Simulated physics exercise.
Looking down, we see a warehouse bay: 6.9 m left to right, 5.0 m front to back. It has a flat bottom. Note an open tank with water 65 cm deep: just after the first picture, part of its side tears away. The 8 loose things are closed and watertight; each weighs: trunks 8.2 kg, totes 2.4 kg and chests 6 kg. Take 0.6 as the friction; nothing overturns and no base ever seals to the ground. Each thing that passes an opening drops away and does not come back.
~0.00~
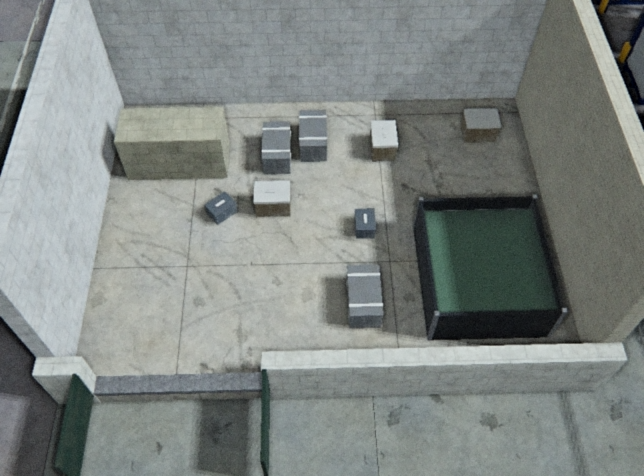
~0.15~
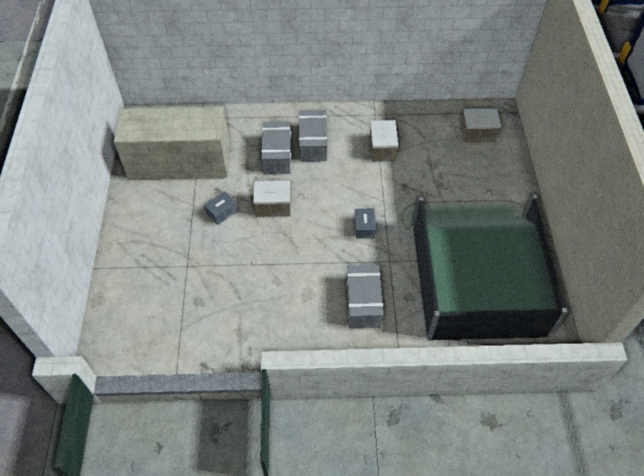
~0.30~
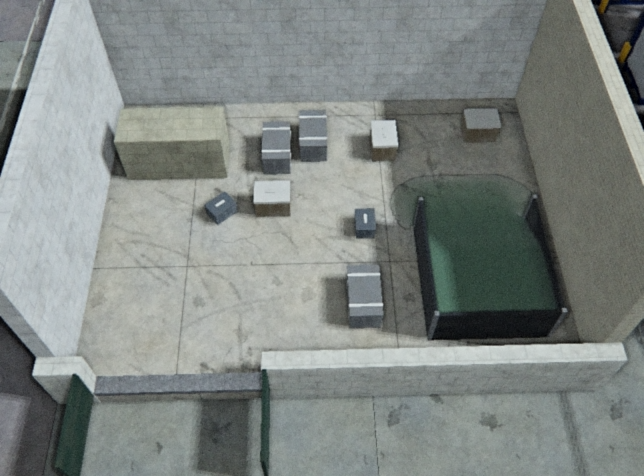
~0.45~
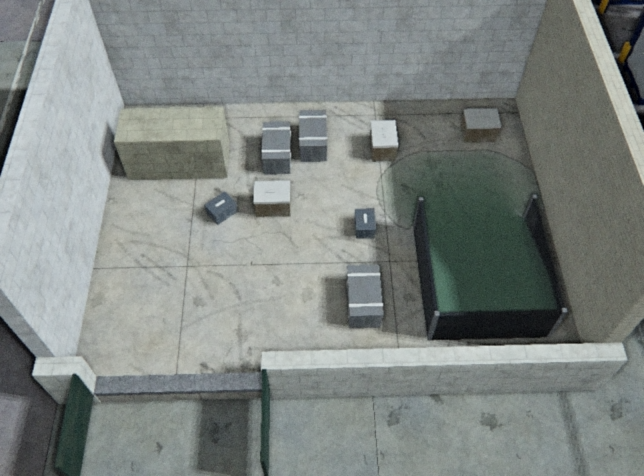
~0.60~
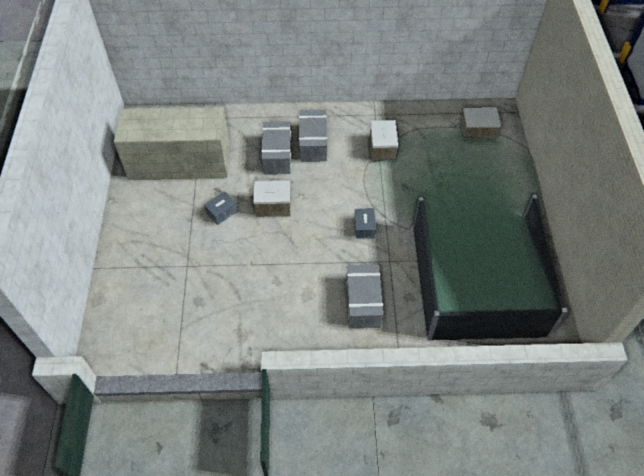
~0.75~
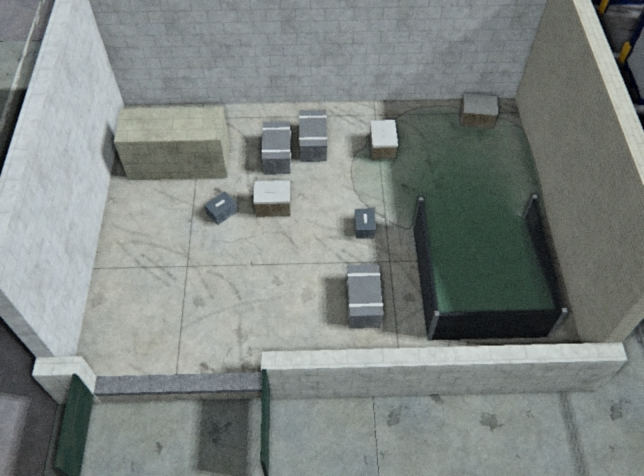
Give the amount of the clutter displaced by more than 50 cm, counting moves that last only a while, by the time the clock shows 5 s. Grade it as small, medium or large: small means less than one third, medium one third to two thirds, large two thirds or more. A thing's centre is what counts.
I would call it large.
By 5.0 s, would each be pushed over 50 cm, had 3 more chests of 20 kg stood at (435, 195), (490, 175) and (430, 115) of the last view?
Per the listed order, goes farther, goes farther, goes farther.
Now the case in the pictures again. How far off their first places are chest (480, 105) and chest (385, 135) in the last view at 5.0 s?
Distances, as listed: 250 cm then 450 cm.
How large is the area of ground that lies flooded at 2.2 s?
Near 14 m2 in all.
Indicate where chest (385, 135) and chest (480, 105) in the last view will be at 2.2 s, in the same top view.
Approx. (311, 91); approx. (477, 77).
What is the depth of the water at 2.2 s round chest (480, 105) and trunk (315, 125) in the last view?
First about 40 cm, second about 5 cm.
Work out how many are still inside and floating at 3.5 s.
At that instant the tally stands at 4.
After 1.1 s 1 of 8 are over 50 cm from their spots; 1 afloat.
After 2.2 s 2 of 8 are over 50 cm from their spots; 2 afloat.
After 3.5 s 4 of 8 are over 50 cm from their spots; 4 afloat.
After 5.0 s 6 of 8 are over 50 cm from their spots, and 6 have been at some point; 4 afloat.
